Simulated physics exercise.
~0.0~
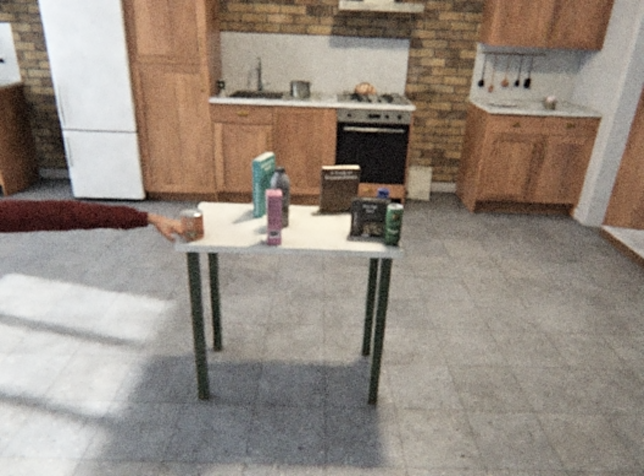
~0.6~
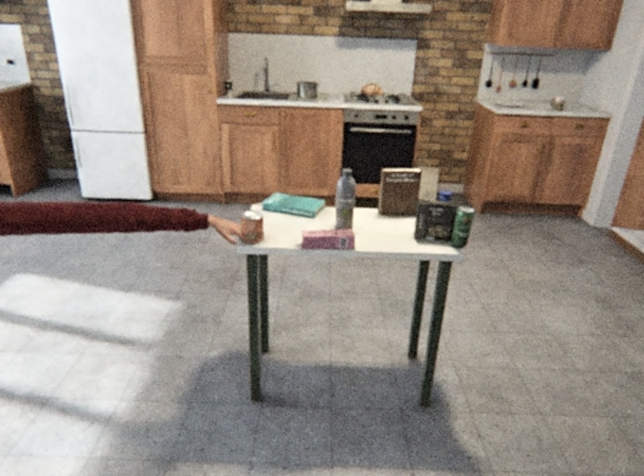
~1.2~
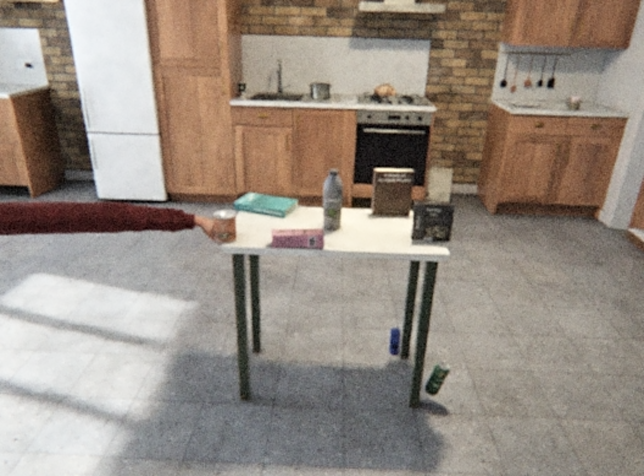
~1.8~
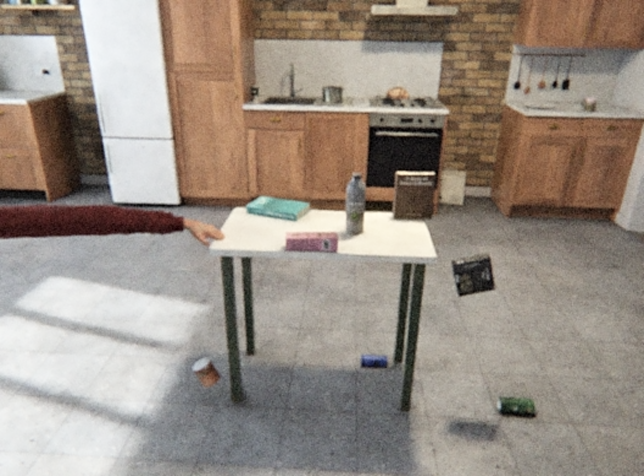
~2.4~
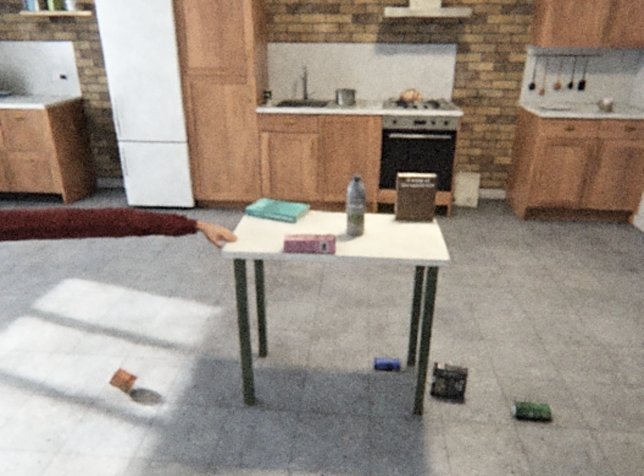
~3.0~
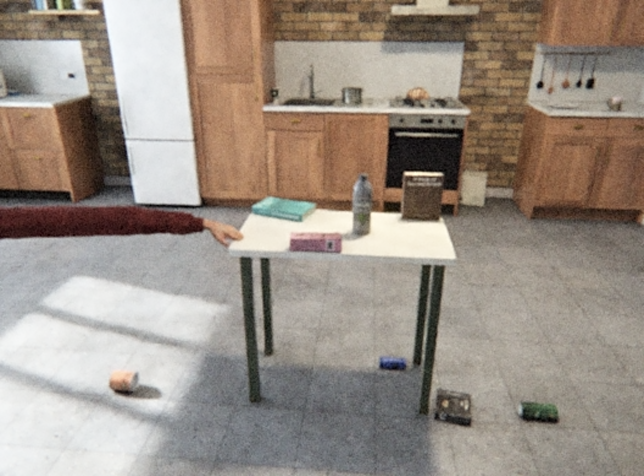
A hand jolts the table, toppling two items and sending four others to the floor.
